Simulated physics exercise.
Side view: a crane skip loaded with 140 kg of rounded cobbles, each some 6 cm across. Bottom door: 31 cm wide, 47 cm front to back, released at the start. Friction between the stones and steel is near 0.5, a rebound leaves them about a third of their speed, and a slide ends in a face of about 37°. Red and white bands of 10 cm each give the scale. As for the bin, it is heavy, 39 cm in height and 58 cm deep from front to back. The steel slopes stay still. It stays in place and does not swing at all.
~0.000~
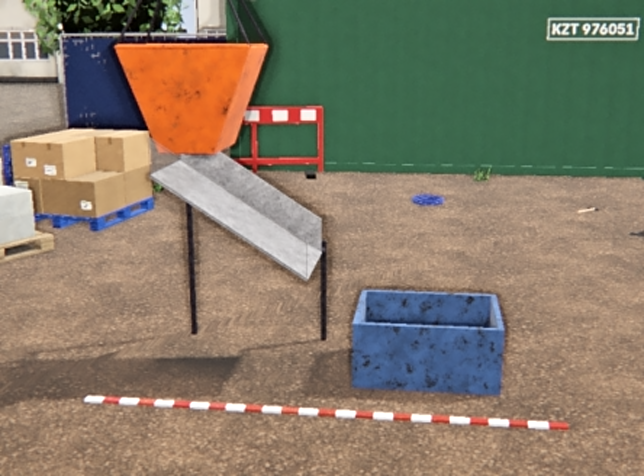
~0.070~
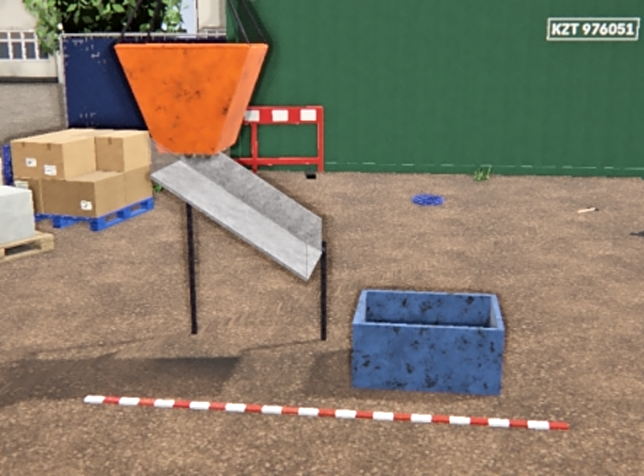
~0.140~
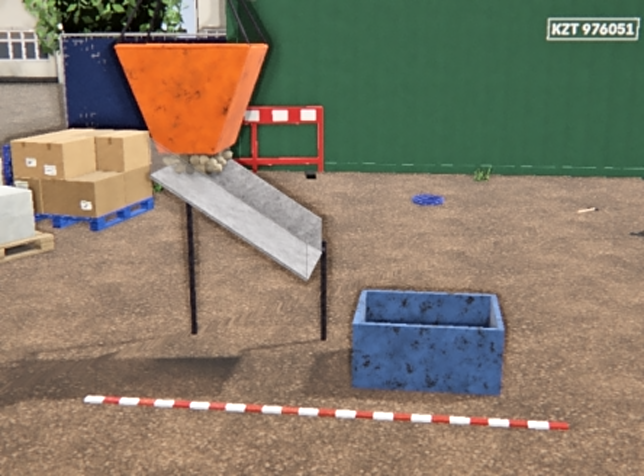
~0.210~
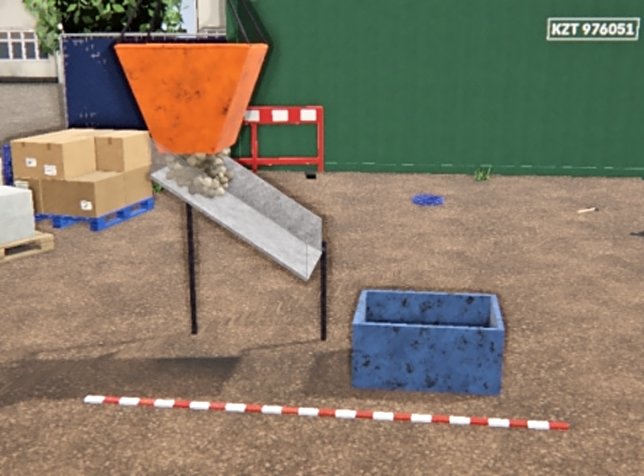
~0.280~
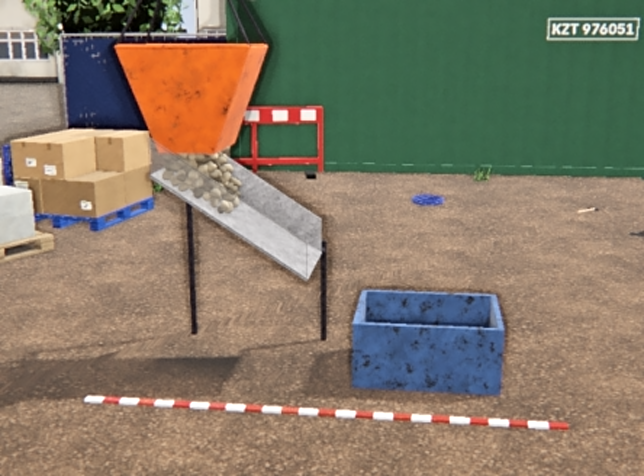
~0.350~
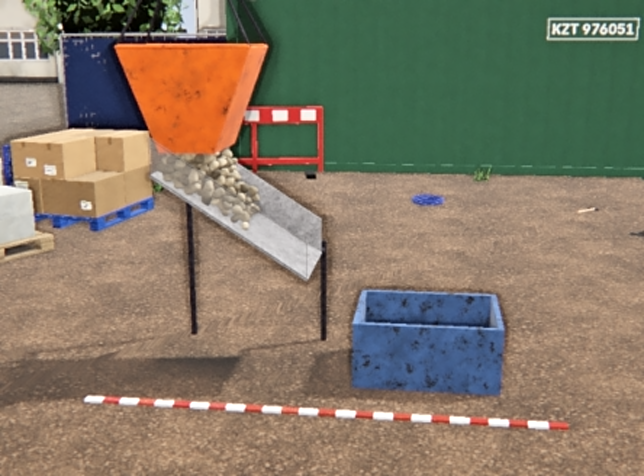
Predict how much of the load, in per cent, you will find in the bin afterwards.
About 59 per cent of the load.
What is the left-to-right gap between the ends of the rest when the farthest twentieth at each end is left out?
I'd say close to 110 cm, left to right.
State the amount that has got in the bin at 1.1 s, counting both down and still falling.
Roughly 20 percent.
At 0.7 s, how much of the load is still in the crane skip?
Near 25 % is still in there.
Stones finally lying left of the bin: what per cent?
I'd say close to 40 per cent.
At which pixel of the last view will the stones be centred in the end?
Pixel position of the middle approx (393, 356).
After 0.7 s, 25 % in the crane skip, 66 % on the steel, 8 % falling or lying left of the bin, 1 % falling or lying in the bin; the stones farthest right are at (367, 302).
After 1.1 s, 0 % in the crane skip, 57 % on the steel, 22 % falling or lying left of the bin, 21 % falling or lying in the bin; the stones farthest right are at (482, 352).
After 1.7 s, 0 % in the crane skip, 12 % on the steel, 35 % falling or lying left of the bin, 51 % falling or lying in the bin, 2 % falling or lying beside or right of the bin; the stones farthest right are at (493, 353).
After 2.6 s, 0 % in the crane skip, 38 % falling or lying left of the bin, 59 % falling or lying in the bin, 3 % falling or lying beside or right of the bin; the stones farthest right are at (499, 355).
After 4.5 s, 0 % in the crane skip, 39 % left of the bin, 59 % in the bin, 3 % beside or right of the bin; the stones farthest right are at (499, 355).
